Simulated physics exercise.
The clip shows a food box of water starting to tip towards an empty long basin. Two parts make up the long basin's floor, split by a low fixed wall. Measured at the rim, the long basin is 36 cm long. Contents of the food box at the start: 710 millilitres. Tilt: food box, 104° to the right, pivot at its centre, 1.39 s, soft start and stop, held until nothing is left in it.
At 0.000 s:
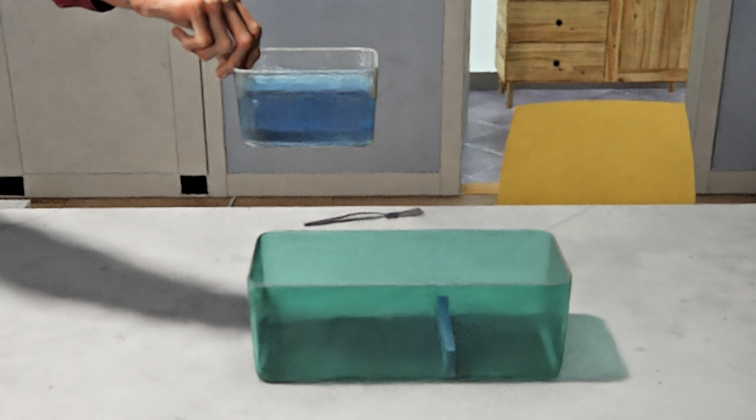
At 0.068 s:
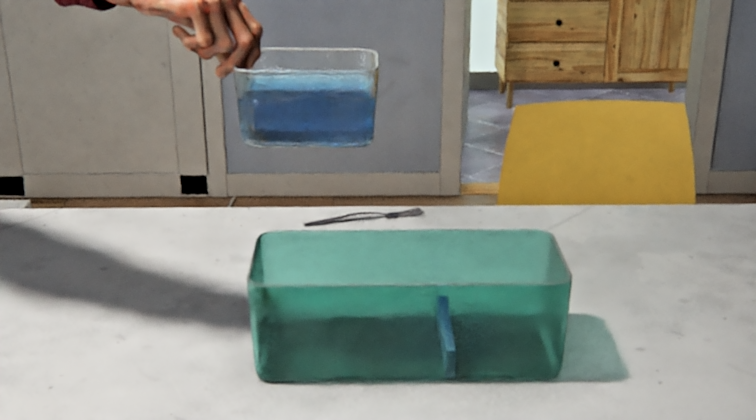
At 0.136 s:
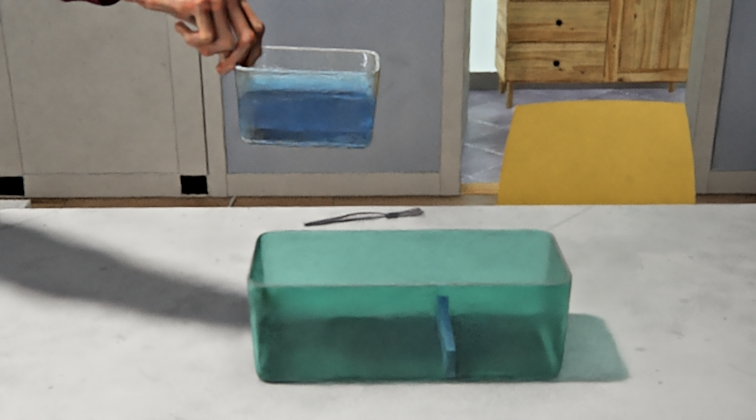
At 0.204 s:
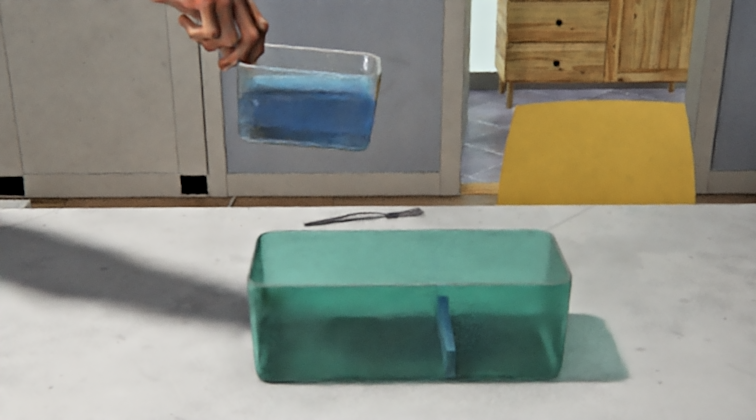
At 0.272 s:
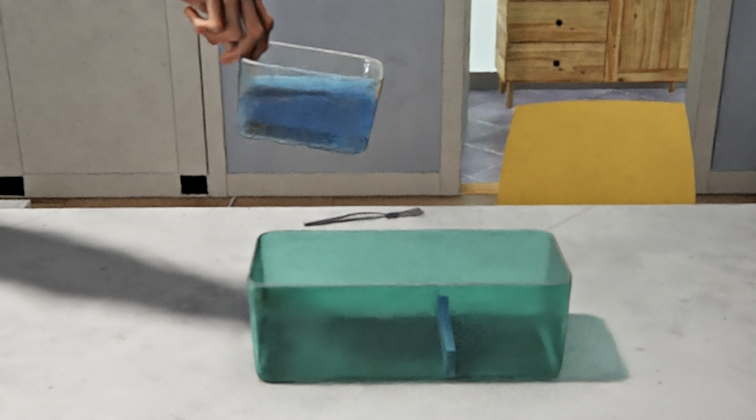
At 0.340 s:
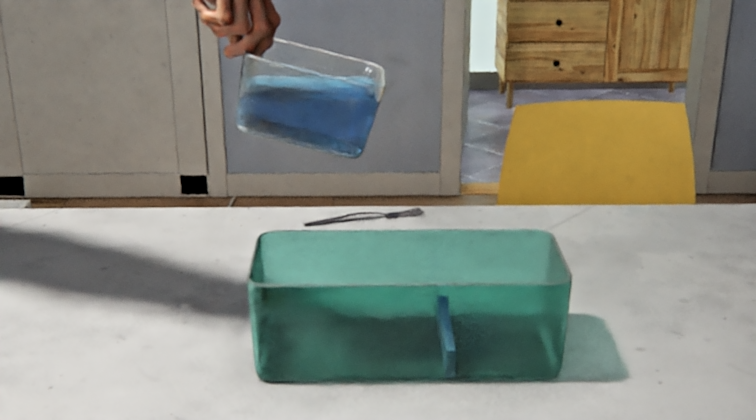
A hand held a clear food box of blue water above a long green basin with a low divider inside, then gradually tilted it to the right, lowering the box's right side slightly.
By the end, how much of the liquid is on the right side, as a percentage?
Around 51 percent.
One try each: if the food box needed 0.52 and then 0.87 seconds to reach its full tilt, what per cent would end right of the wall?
The first try gives around 25 percent, the second around 45 percent.
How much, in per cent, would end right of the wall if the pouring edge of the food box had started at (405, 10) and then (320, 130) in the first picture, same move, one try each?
Roughly 70 per cent the first time and 10 per cent the second.
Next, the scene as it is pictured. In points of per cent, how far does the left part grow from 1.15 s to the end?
That is roughly 24 in a hundred of the whole.
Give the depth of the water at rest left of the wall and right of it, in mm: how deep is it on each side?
Roughly 10 mm on the left side and 22 mm on the right side.
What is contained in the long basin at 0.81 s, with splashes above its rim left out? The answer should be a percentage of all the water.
About 8%.
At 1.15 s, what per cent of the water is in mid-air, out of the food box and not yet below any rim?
Some 14 % is up in the air.
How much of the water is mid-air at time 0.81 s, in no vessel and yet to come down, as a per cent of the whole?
Near 32 per cent at that moment.
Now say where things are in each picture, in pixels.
In the first frame, tilt 0°; pouring edge (377, 61); surface from (244, 85) to (373, 85); the long basin's rim runs from (253, 258) to (562, 256); the wall's top is at (446, 322).
In the second frame, tilt 1°; pouring edge (377, 62); surface from (244, 85) to (374, 85).
In the third frame, tilt 2°; pouring edge (378, 64); surface from (245, 85) to (373, 85).
In the fourth frame, tilt 5°; pouring edge (380, 68); surface from (245, 84) to (375, 86).
In the fifth frame, tilt 10°; pouring edge (382, 73); surface from (245, 85) to (375, 86).
In the sixth frame, tilt 15°; pouring edge (383, 79); surface from (244, 85) to (378, 86).
After 0.81 s the tilt is 65° and 59 per cent is still to pour, 5 is left of the wall and 3 right of it.
After 1.15 s the tilt is 96° and 13 per cent is still to pour, 23 is left of the wall and 51 right of it.
After 1.50 s the tilt is 104° and 0 per cent is still to pour, 46 is left of the wall and 51 right of it.
After 1.89 s the tilt is 104° and 0 per cent is still to pour, 48 is left of the wall and 51 right of it.
In the end 48 per cent lies left of the wall, 51 right of it and 1 outside.
